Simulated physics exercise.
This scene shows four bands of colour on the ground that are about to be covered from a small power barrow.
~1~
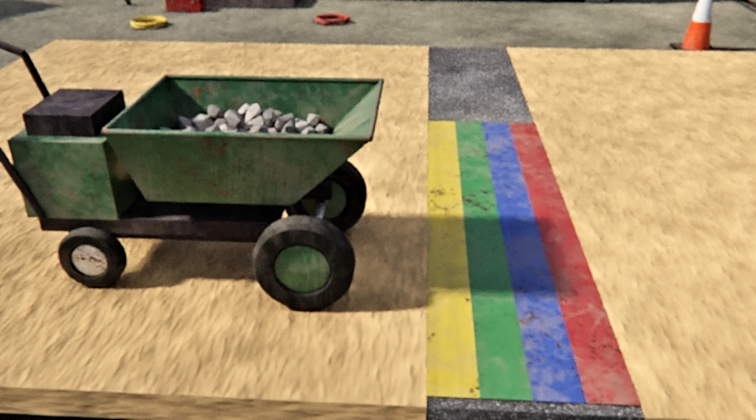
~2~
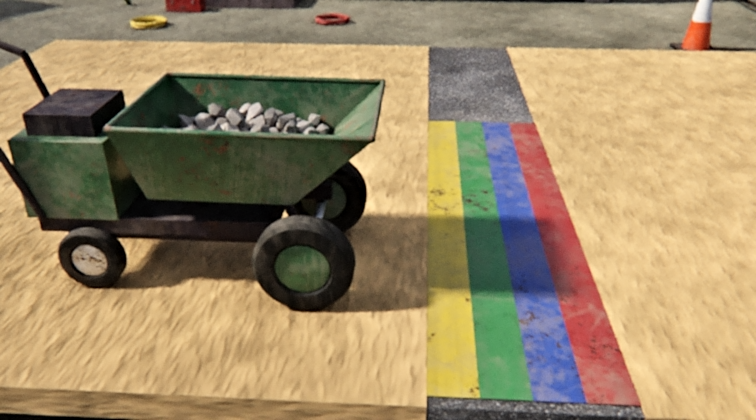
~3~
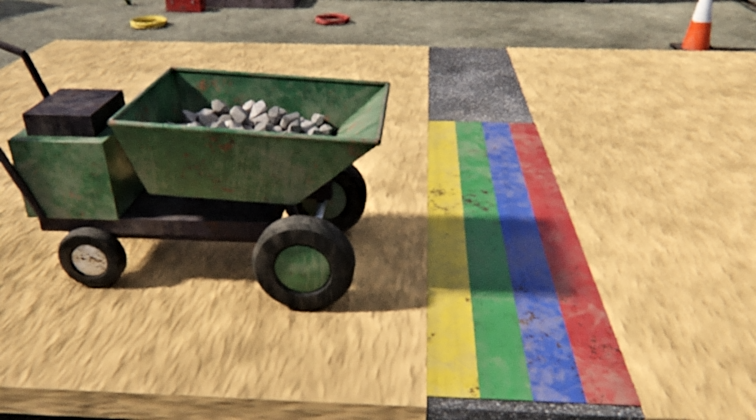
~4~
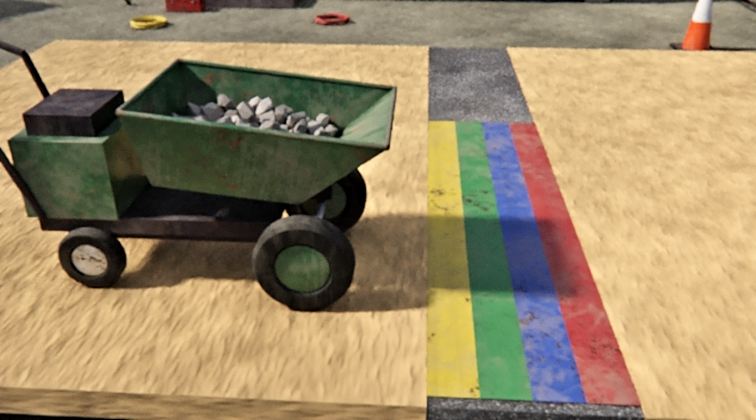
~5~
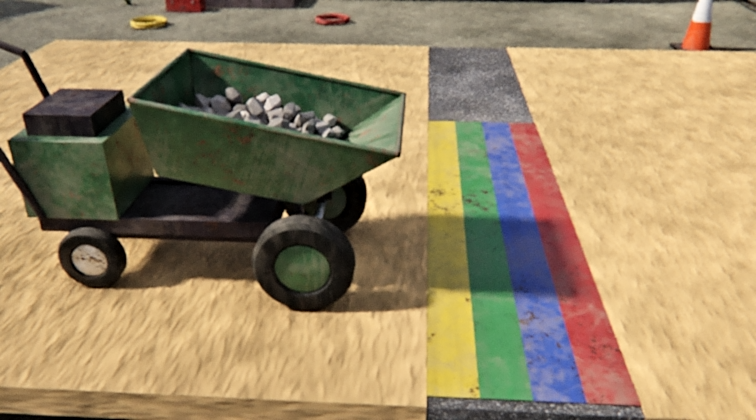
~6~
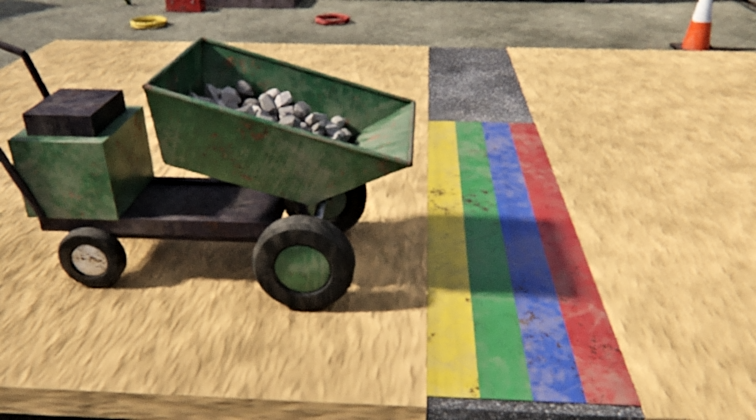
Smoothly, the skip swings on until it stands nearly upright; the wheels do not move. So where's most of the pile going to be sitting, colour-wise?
Most of it sits on green.
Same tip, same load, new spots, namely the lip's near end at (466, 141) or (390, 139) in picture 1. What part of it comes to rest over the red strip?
Try 1: 30 %. Try 2: 10 %.
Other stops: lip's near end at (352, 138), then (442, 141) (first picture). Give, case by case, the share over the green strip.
30 % then 0 %.
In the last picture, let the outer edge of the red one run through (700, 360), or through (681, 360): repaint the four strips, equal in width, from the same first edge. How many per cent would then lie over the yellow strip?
Roughly 20 per cent, and 20 per cent.
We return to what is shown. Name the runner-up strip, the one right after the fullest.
Second: The blue one.
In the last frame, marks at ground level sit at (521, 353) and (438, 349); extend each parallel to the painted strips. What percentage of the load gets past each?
In order: 30 percent, then 70 percent.
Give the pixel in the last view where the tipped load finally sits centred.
Near pixel (507, 269).
Just after the last frame, skip tipped steeply; every one in the skip.
A moment on, skip tipped steeply; the larger part in the skip; about a tenth over the yellow strip; about a tenth over the green strip; just a few over the blue strip.
Further on, skip tipped right over; roughly a third in the skip; about a tenth over the yellow strip; roughly a third over the green strip; roughly a quarter over the blue strip; about a tenth over the red strip; just a few off the paint.
When it is over, skip tipped right over; roughly a third in the skip; about a tenth over the yellow strip; roughly a third over the green strip; roughly a quarter over the blue strip; about a tenth over the red strip; just a few off the paint.
